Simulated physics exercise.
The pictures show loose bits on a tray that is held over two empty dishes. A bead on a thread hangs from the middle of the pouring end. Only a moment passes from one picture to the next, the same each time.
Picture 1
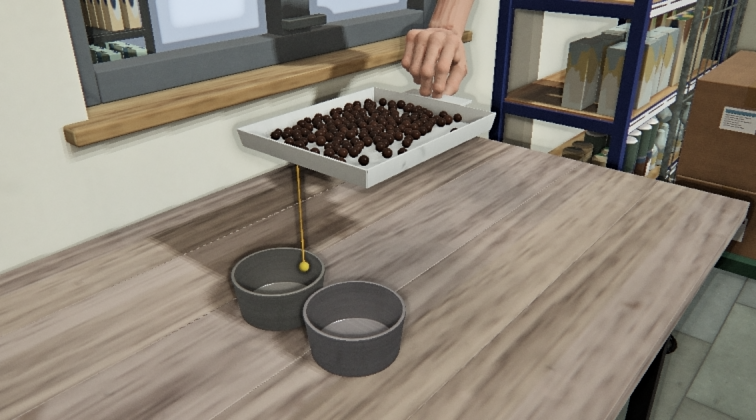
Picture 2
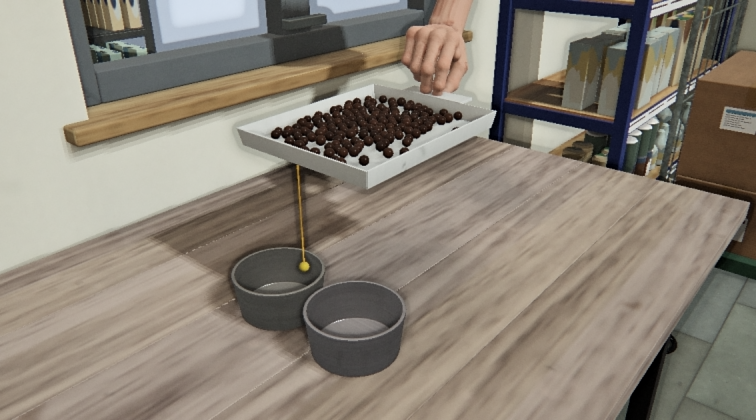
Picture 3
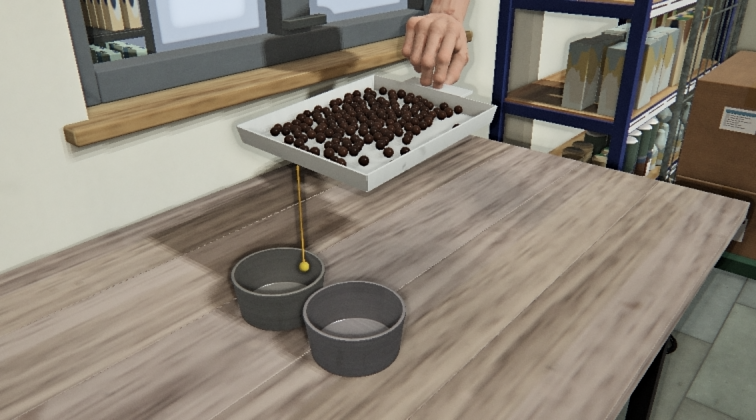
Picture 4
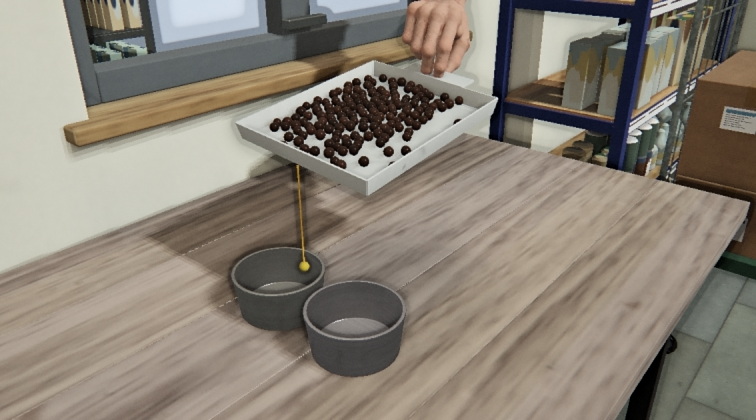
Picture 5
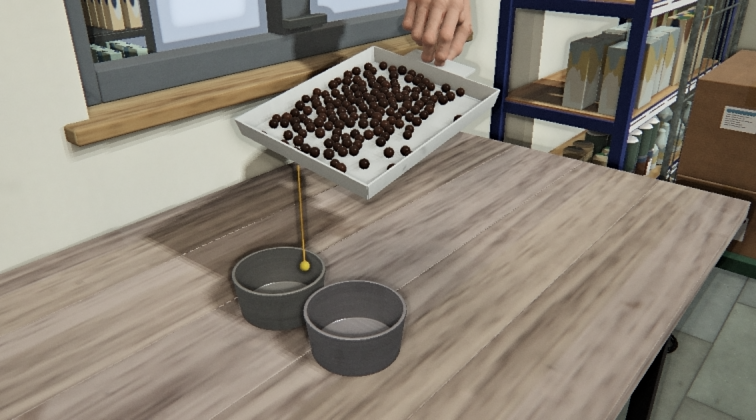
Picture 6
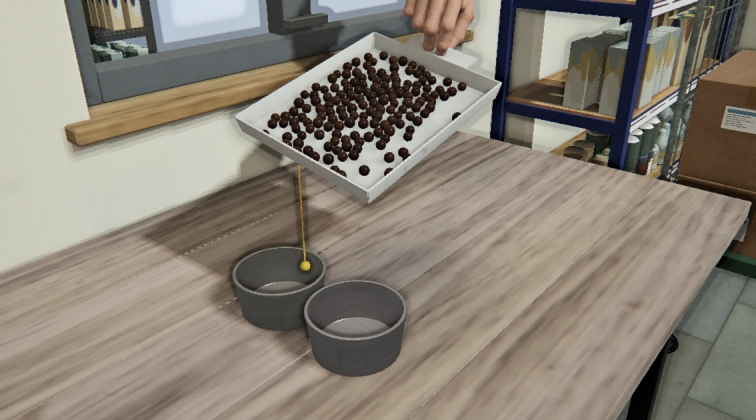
A hand held a white tray of dark chocolate balls above two empty grey dishes on a wooden table, then gradually tilted it toward its front right corner while a yellow bead hung beneath.
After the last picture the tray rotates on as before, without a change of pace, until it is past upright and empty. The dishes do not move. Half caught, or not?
Caught overall: More than half.
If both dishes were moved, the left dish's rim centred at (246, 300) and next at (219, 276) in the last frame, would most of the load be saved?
In turn: The smaller part; the smaller part.
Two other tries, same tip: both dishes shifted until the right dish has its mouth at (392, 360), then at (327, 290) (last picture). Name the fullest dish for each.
One: The left one. Two: Right.
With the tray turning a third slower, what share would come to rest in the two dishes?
Roughly 90 in a hundred.
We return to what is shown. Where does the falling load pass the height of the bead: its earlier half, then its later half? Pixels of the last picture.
Early half (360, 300), late half (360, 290).
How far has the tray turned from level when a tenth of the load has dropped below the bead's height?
At some 65 degrees.
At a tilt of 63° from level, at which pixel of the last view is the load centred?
Around (360, 168).
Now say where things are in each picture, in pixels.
In the first frame, corners of the pouring end at (242, 129) and (367, 168), level; middle of the load at (363, 127), chocolate balls; left dish at (245, 305); right dish at (321, 348); bead on its thread at (304, 267).
In the second frame, corners of the pouring end at (242, 128) and (367, 169), level; middle of the load at (363, 125).
In the third frame, corners of the pouring end at (241, 126) and (367, 173), tipped barely, lowest at the right corner; middle of the load at (363, 121).
In the fourth frame, corners of the pouring end at (240, 122) and (367, 178), tipped a little, lowest at the right corner; middle of the load at (363, 114).
In the fifth frame, corners of the pouring end at (240, 119) and (367, 183), tipped a little, lowest at the right corner; middle of the load at (363, 108).
In the sixth frame, corners of the pouring end at (239, 116) and (368, 188), tipped clearly, lowest at the right corner; middle of the load at (363, 105), nearly all on the move; left dish at (246, 304); right dish at (322, 348).
Soon after the last picture, tray tipped steeply; most on the tray; a small part in the right dish; a stray few outside both; a small part in the air.
A little later, tray tipped past a quarter turn; a small part on the tray; about two thirds in the right dish; a small part outside both; a small part in the air.
Later still, tray tipped past a quarter turn; most in the right dish; a small part outside both.
By the end, tray tipped past a quarter turn; most in the right dish; none in the left dish; a small part outside both.
